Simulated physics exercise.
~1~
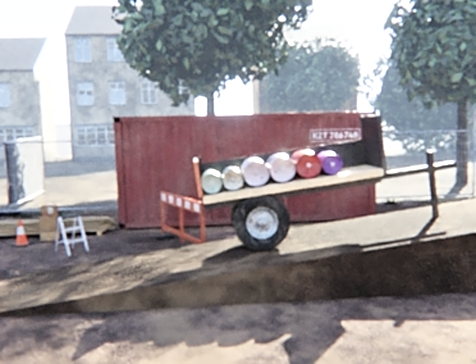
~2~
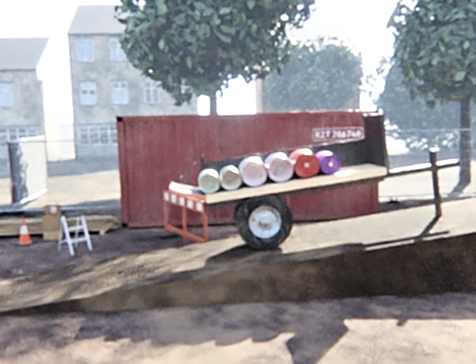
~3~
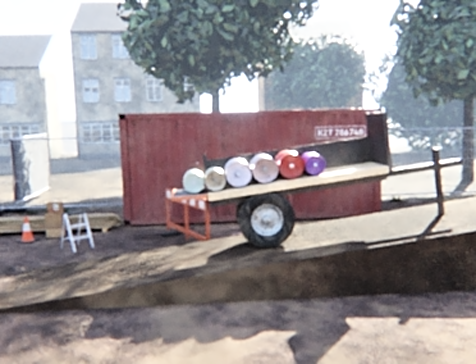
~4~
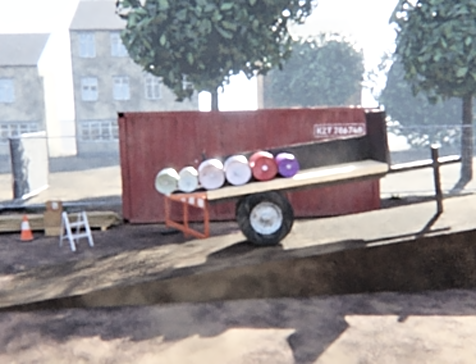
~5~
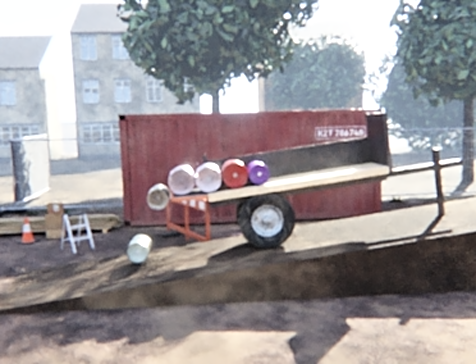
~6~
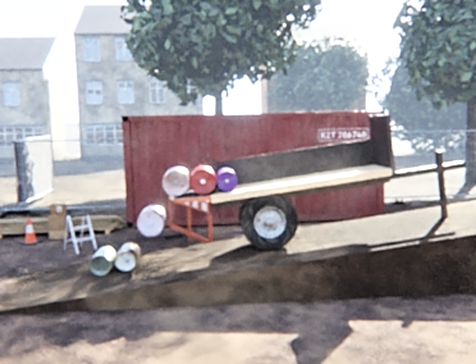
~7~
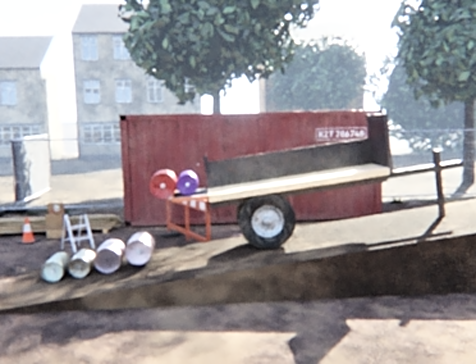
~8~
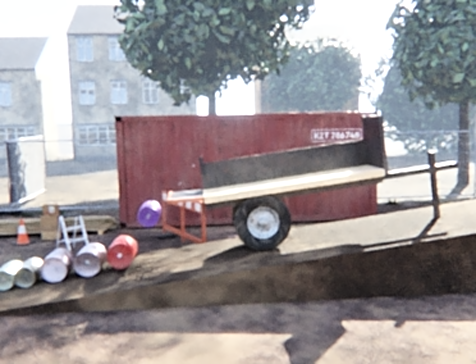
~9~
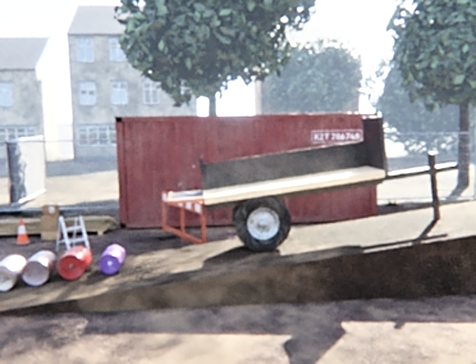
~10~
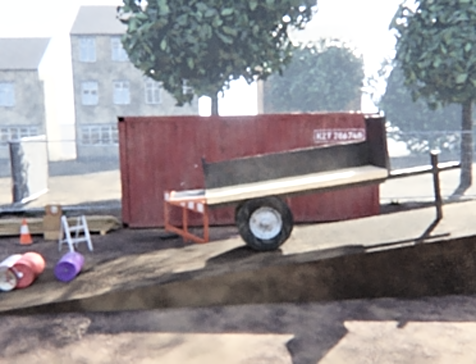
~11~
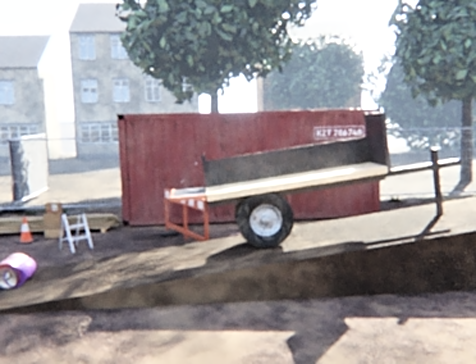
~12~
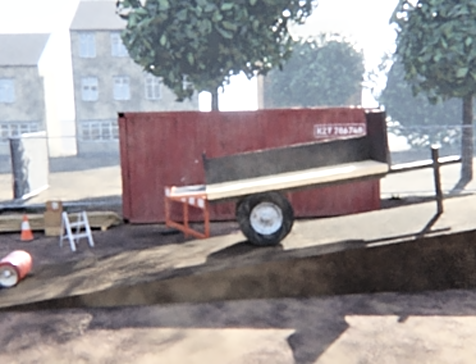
A row of six kegs, pale ones at the left and a red and a purple one at the right, lies on a tilted flatbed trailer, seen from the side in front of a dark red container, with trees and pale houses behind. The tailgate lowers at the left end, and the kegs roll left towards it. The pale ones drop to the ground first, then the red, and lastly the purple. All roll on down the slope past a small white stand and an orange cone. Finally the bed is empty, with only the red keg visible at the left edge.
